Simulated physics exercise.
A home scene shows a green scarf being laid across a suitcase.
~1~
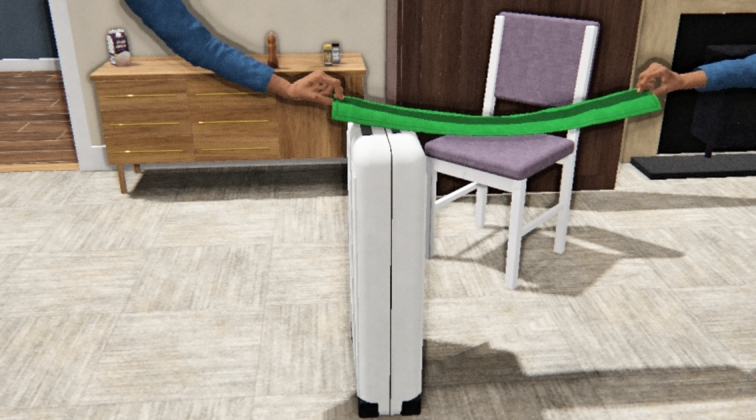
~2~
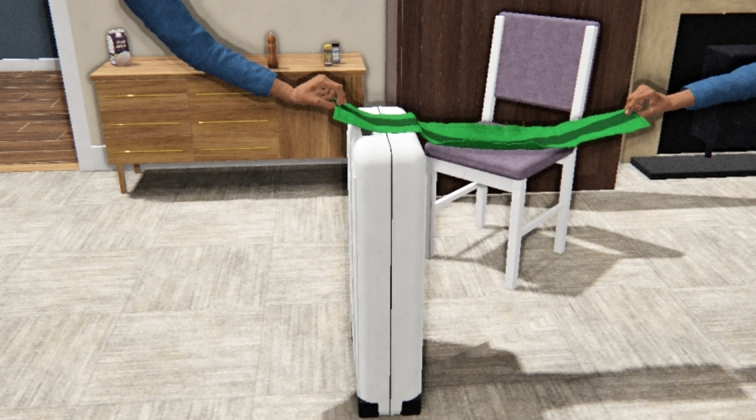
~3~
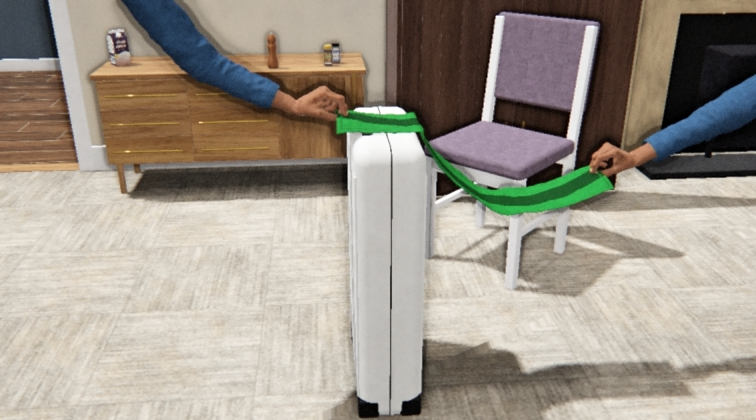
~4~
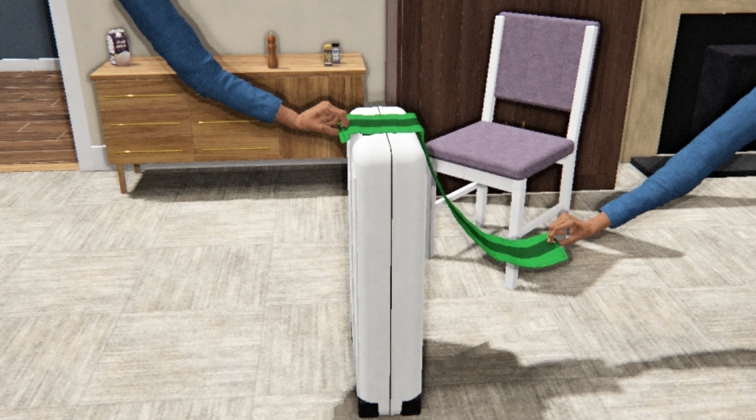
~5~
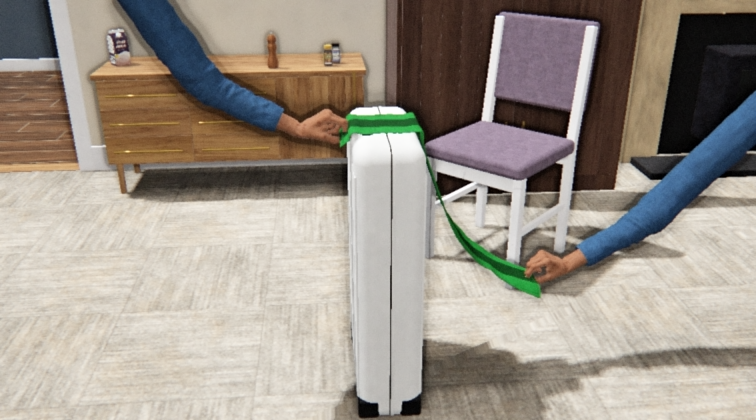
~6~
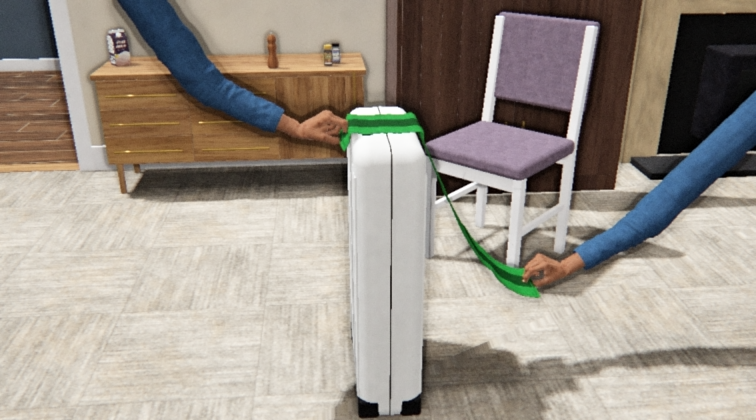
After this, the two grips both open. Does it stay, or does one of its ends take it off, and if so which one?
It leaves on the right.
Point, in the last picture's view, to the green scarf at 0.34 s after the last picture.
(442, 248).
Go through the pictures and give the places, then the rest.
In the first frame, left end (337, 120); right end (656, 111); top of the suitcase (392, 155).
In the second frame, left end (338, 121); right end (646, 128).
In the third frame, left end (342, 133); right end (609, 190); top of the suitcase (392, 155).
In the fourth frame, left end (347, 142); right end (564, 261).
In the fifth frame, left end (345, 144); right end (535, 297).
In the sixth frame, left end (348, 147); right end (536, 298); far more of it on the right.
Then, 0.34 s on from there, scarf sliding right.
Then, 0.62 s on from there, scarf in a heap on the floor near (441, 366).
In the end, scarf in a heap on the floor near (440, 371). The green scarf runs off to the right.
